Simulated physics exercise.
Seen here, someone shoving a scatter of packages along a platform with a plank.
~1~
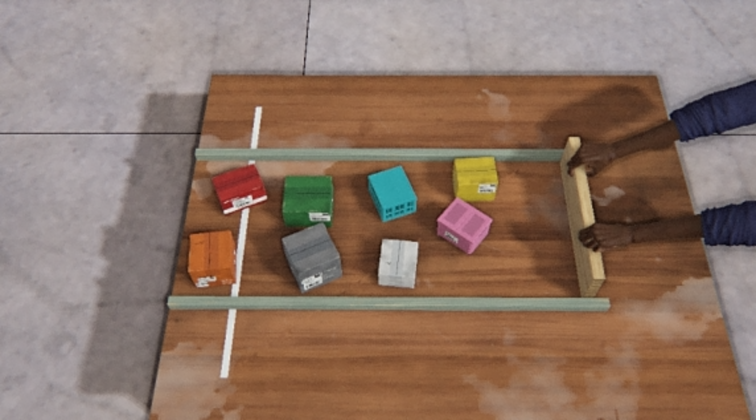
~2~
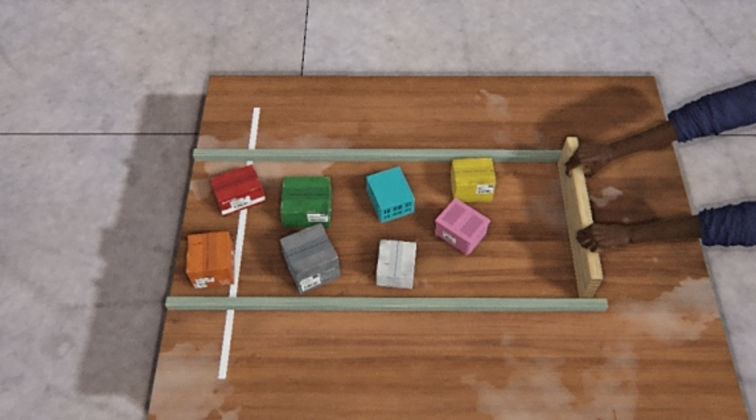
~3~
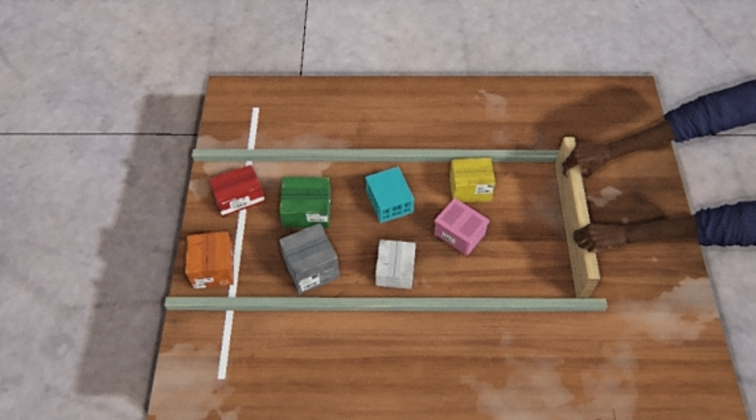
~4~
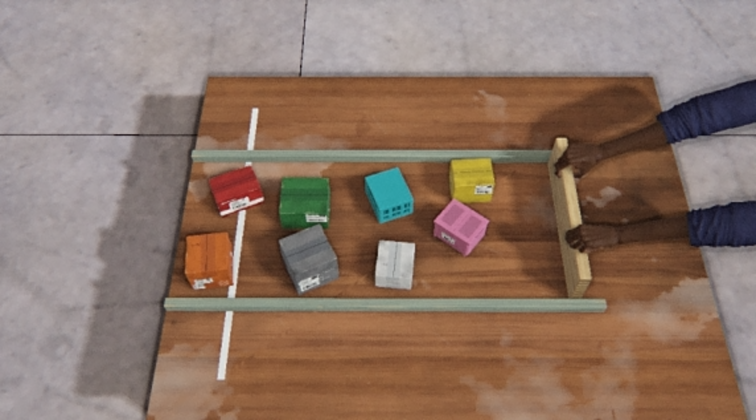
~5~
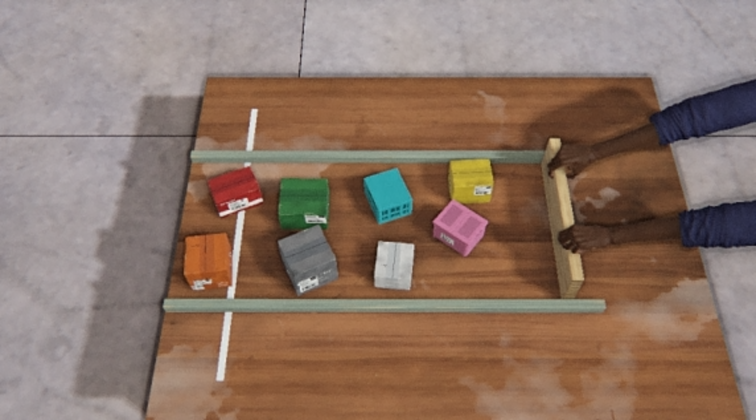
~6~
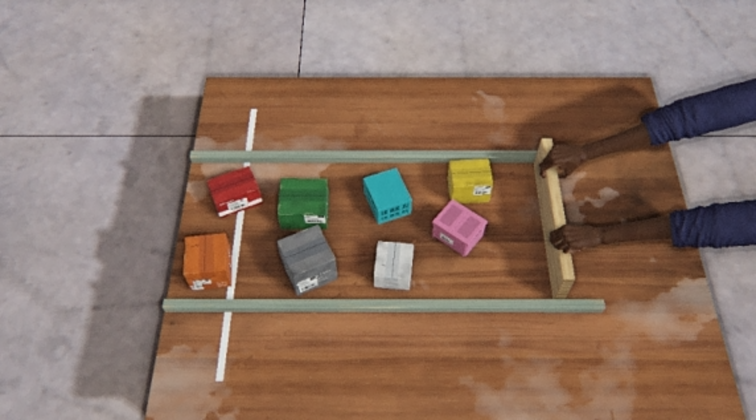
The footage shows eight colored boxes scattered between two pale green rails on a wooden platform crossed by white tape, while two hands at the right slide an upright plank a short way left, the boxes staying practically still.
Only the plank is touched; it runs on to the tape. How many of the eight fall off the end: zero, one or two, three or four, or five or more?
As it turns out, the number that fall off is three or four.
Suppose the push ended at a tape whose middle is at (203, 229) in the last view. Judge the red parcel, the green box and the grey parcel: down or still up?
The red parcel drops off, the green box tumbles off, the grey parcel goes over.
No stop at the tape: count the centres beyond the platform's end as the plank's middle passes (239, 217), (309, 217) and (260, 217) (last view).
It would be 3, 1 and 3.
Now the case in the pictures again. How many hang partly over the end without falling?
That would be 2.
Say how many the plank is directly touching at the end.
The number is 3.
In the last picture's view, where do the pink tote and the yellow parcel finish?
First (209, 231), then (223, 177).
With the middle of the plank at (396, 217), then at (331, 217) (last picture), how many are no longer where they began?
The counts are 5 and 7.
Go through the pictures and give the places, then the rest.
The first picture shows orange parcel (213, 260); red parcel (240, 190); green box (309, 201); plank (580, 216); tape (243, 226).
The second picture shows red parcel (238, 190); pink tote (462, 227).
The third picture shows green box (306, 202); white box (396, 264).
The fourth picture shows orange parcel (210, 261); plank (568, 217).
The fifth picture shows red parcel (236, 192); yellow parcel (470, 182).
The sixth picture shows orange parcel (208, 262); red parcel (235, 192); green box (304, 204); plank (552, 217); tape (239, 229).
Soon after, none off yet; orange parcel at rest near (208, 262); red parcel at rest near (235, 192); green box at rest near (304, 204).
Then, none off yet; orange parcel at rest near (208, 262); red parcel moved a little near (226, 192); green box moved about its own width near (276, 206).
Further on, one off so far; orange parcel moved a little near (189, 265); red parcel falling near (168, 215); green box moved well along near (204, 221).
At rest, the number that fall off is three or four; fallen, green box, red parcel and orange parcel.
